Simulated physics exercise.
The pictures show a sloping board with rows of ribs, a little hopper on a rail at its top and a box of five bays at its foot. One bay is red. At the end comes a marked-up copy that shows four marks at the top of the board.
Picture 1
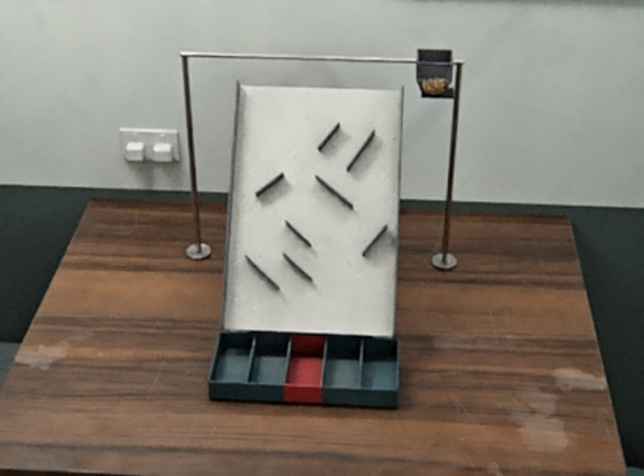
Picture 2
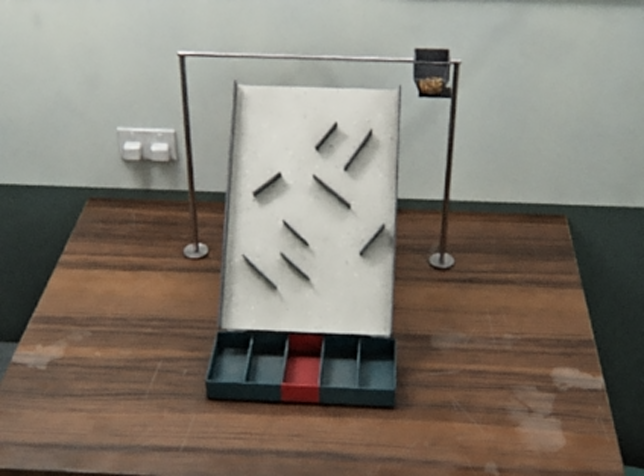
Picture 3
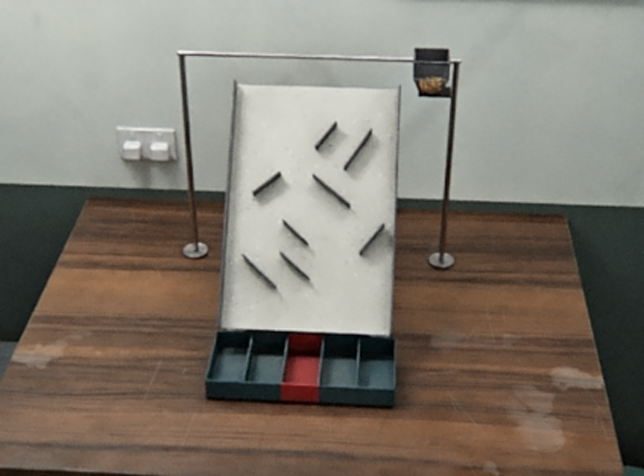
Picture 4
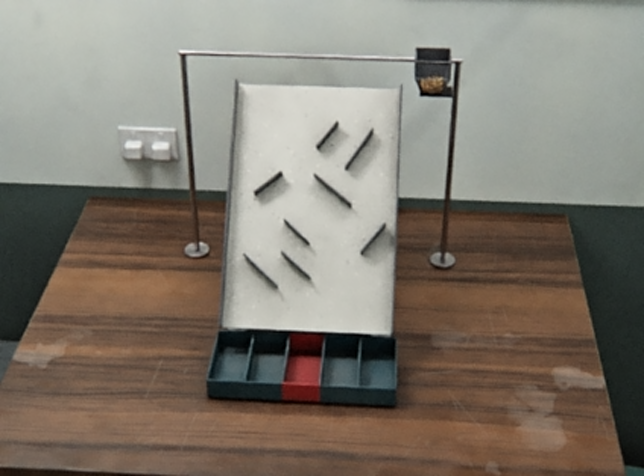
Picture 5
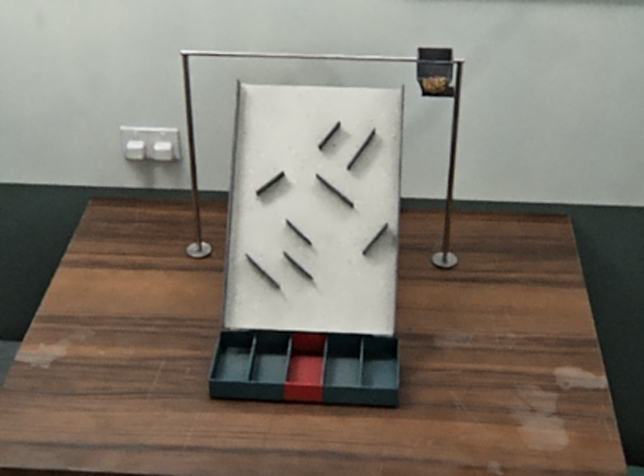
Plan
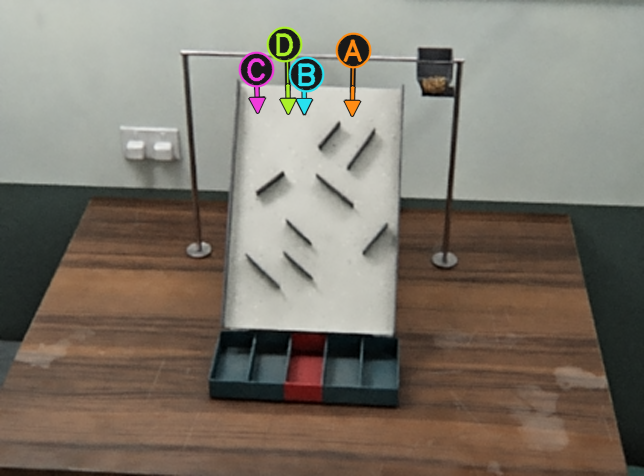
Nothing moved apart from a slight wobble of the view, with a small hopper of beads hanging at the right of a rail above a sloping white ribbed board and its five bays, the middle one red.
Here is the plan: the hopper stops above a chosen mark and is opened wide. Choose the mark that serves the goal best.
Mark A does it best.
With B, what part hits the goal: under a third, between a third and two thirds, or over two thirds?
Under a third.
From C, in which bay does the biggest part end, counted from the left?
The first.
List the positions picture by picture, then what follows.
The first frame shows hopper near (433, 85), round wooden beads, door shut.
The second frame shows ribs (316, 147) to (337, 122), (345, 167) to (372, 129), (252, 193) to (281, 172).
The third frame shows ribs (313, 174) to (350, 204), (283, 219) to (307, 242), (360, 252) to (384, 223).
The fourth frame shows ribs (243, 253) to (277, 286), (281, 251) to (310, 277).
The fifth frame shows red bay near (303, 391), number 3 of 5 from the left.
On the marked copy, mark A meets the board at (352, 110); mark B meets the board at (304, 108); mark C meets the board at (257, 107); mark D meets the board at (288, 108).
With A, close to half in the red bay, close to a third in other bays, close to a quarter outside the box.
With B, a small share in the red bay, close to two thirds in other bays, close to a quarter outside the box.
With C, a small share in the red bay, close to half in other bays, close to a third outside the box.
With D, a small share in the red bay, close to half in other bays, close to a third outside the box.
